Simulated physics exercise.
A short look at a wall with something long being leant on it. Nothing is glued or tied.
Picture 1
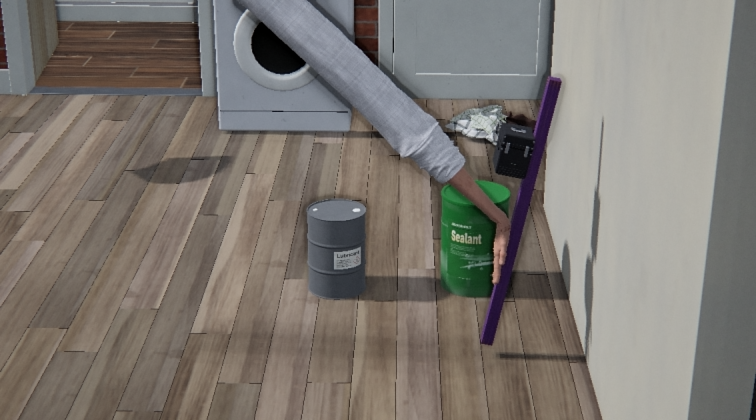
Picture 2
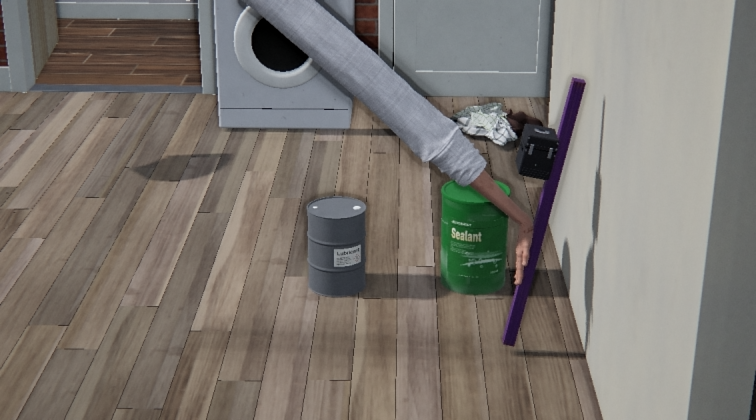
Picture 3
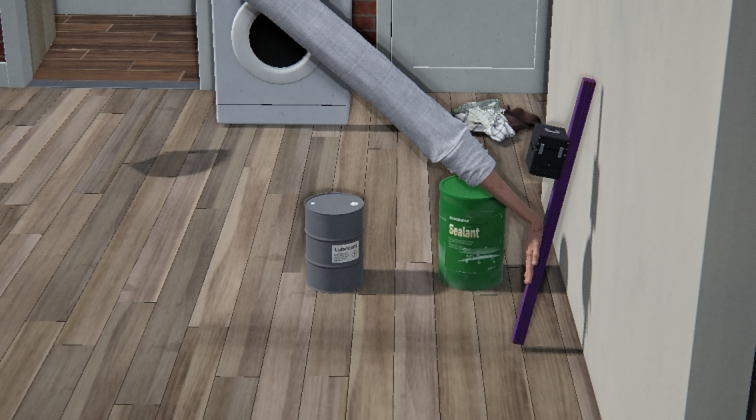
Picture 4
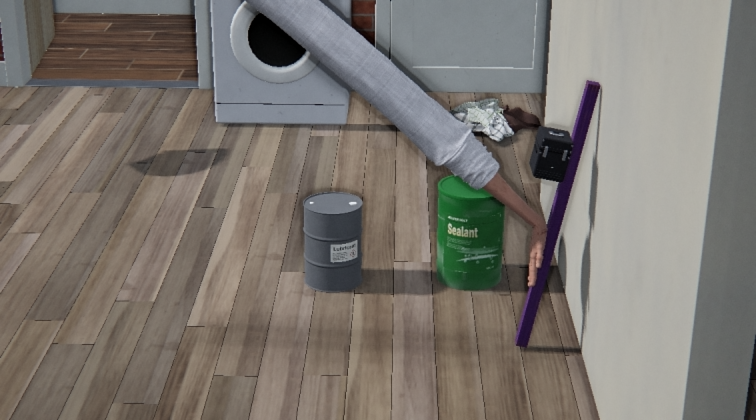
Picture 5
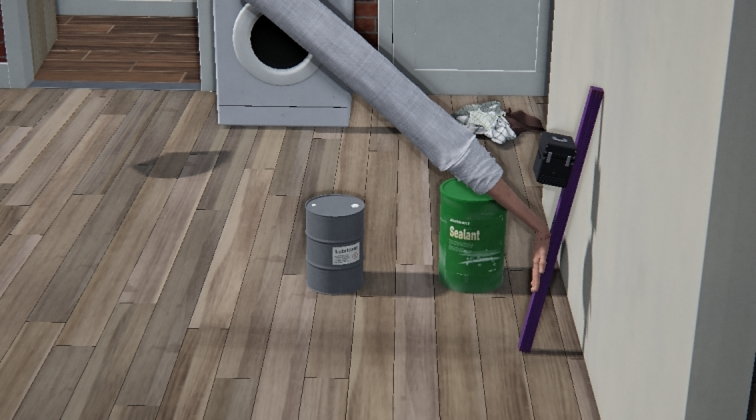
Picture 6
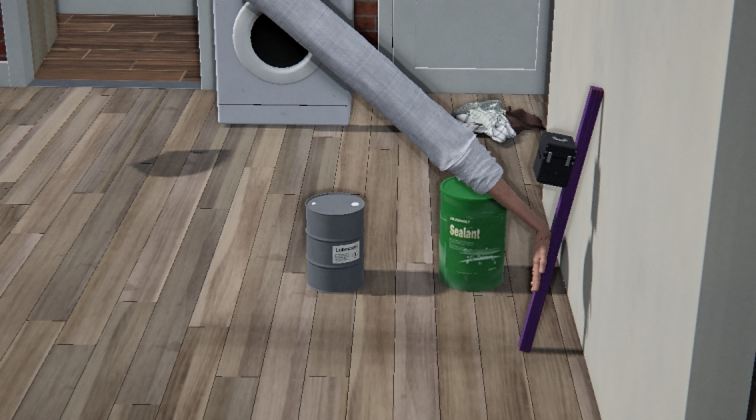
The clip opens on a gray-sleeved arm holding a long purple pole upright beside a green Sealant pail, with a gray drum to the left on a wood floor. The hand shifts the pole a short way right, toward the pale wall, until it leans there, still held.
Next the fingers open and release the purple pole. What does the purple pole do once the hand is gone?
Here the pole remains leaning.
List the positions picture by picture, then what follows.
In the first picture, not yet at the wall; purple pole (519, 216); green pail (474, 238).
In the second picture, not yet at the wall; purple pole (542, 217); green pail (474, 236).
In the third picture, not yet at the wall; purple pole (552, 217); green pail (472, 232).
In the fourth picture, not yet at the wall; purple pole (556, 219); green pail (471, 232).
In the fifth picture, leant on the wall, still held; purple pole (559, 225); green pail (473, 235).
In the sixth picture, leant on the wall, still held; purple pole (559, 224); green pail (473, 233).
Then, 0.40 s on from there, no change.
Then, 0.90 s on from there, purple pole resting near (559, 225).
In the end, all 3 unmoved. At the end, from the last picture's camera, purple pole near (559, 225). The pole stays up.
